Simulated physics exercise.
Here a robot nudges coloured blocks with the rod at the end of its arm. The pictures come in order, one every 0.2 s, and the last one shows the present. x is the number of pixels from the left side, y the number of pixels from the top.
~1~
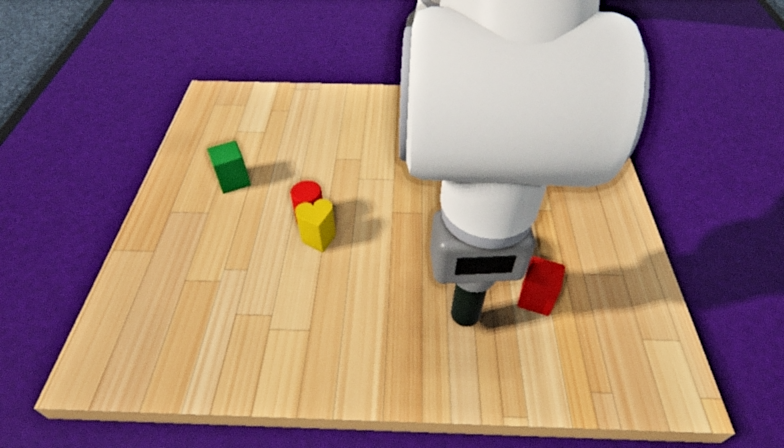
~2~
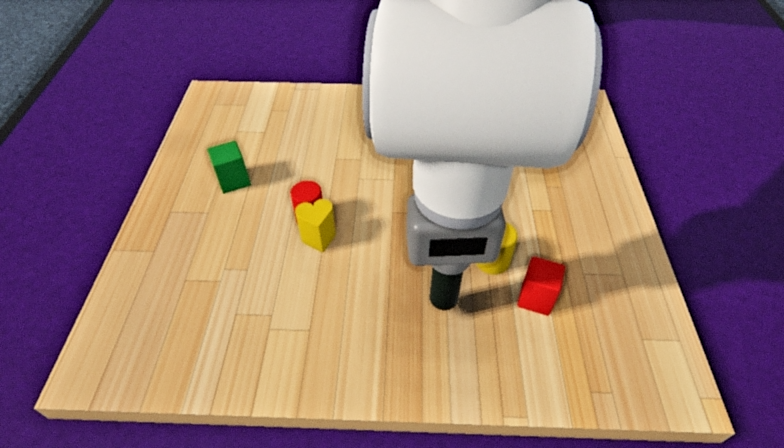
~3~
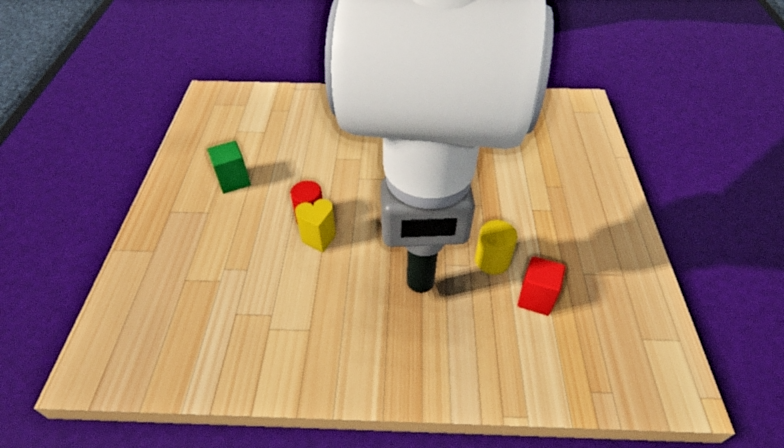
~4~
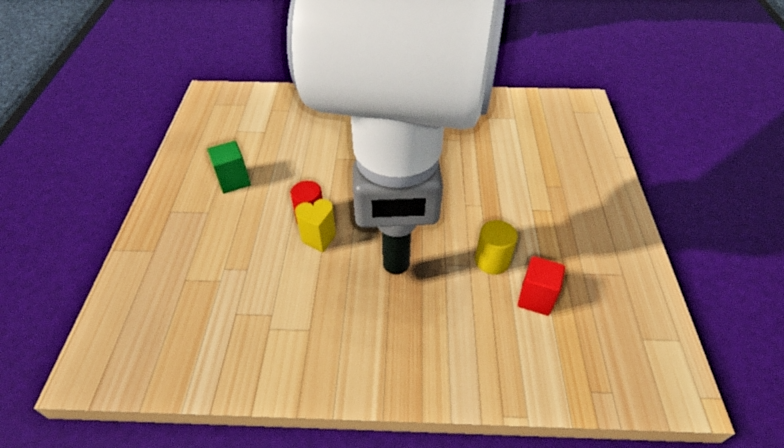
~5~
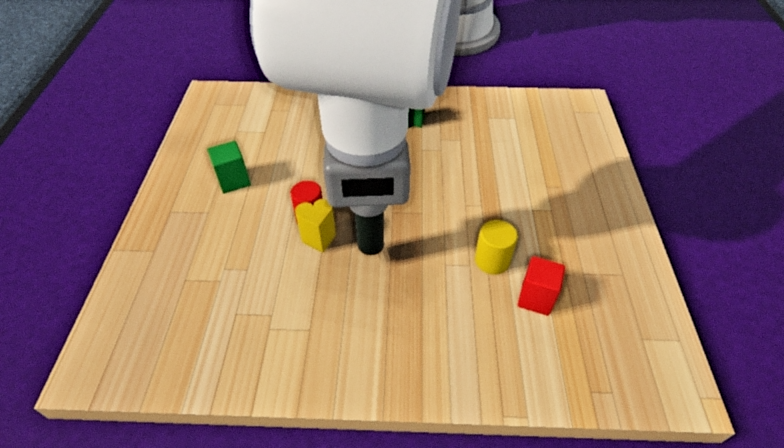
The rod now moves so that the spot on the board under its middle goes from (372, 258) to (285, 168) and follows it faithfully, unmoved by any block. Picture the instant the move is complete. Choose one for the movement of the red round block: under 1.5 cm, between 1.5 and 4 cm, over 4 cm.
I'd go with 1.5 to 4 cm for this block.
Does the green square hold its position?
Yes
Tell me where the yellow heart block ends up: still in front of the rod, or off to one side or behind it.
That block drops off.
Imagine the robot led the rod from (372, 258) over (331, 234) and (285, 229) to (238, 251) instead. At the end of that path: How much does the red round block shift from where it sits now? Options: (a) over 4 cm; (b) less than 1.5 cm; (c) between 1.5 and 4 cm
Choice c: Between 1.5 and 4 cm.
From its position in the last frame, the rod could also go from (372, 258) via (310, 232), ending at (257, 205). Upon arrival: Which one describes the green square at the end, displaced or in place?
The green square will stay where it stands.
What follows on the original path. One third of the way, rod (336, 213); red round block (300, 187); yellow heart block (308, 209), turned 30° anticlockwise.
Two thirds of the way, rod (307, 183); red round block (281, 180); yellow heart block (306, 209), turned 35° anticlockwise.
At the end, rod (282, 155); green square in place; red round block (281, 180); yellow heart block (306, 209), turned 35° anticlockwise.
